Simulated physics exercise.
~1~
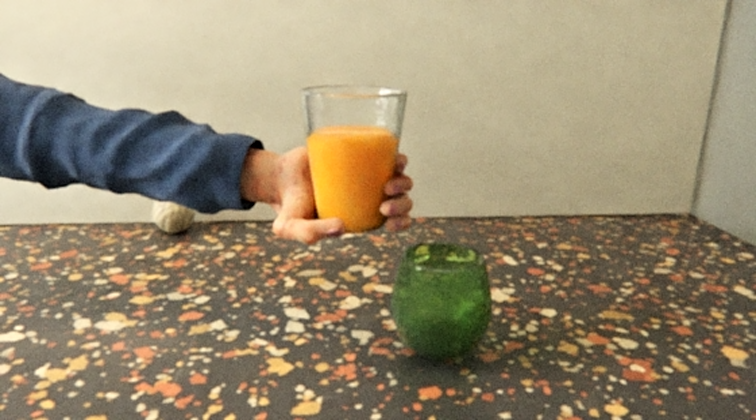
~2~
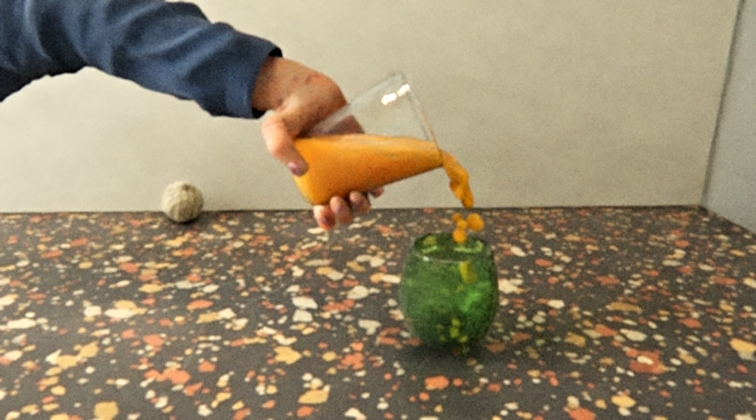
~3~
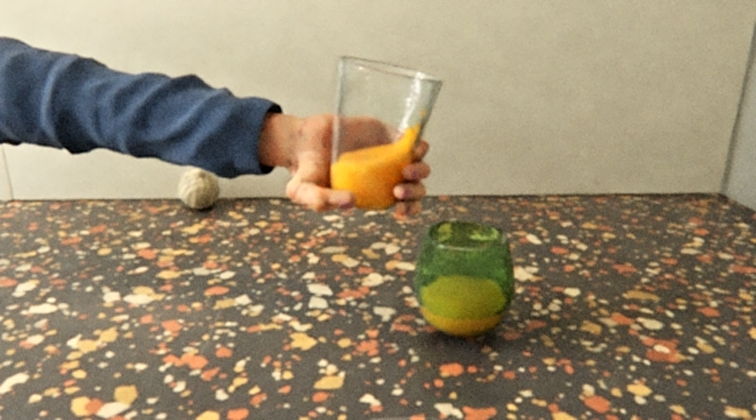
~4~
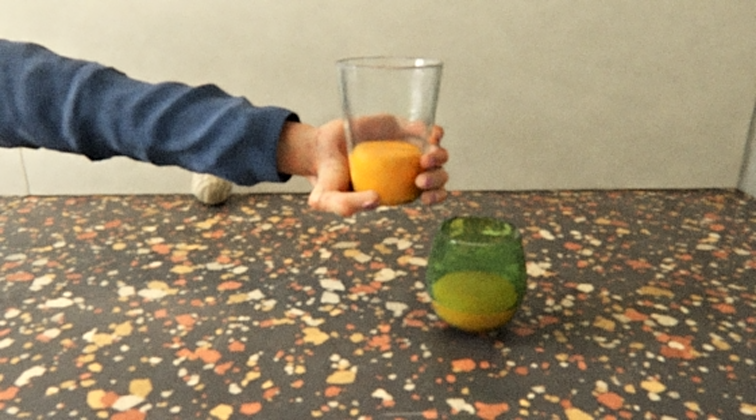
A hand tips orange juice from a clear tumbler into a green glass, then levels it.
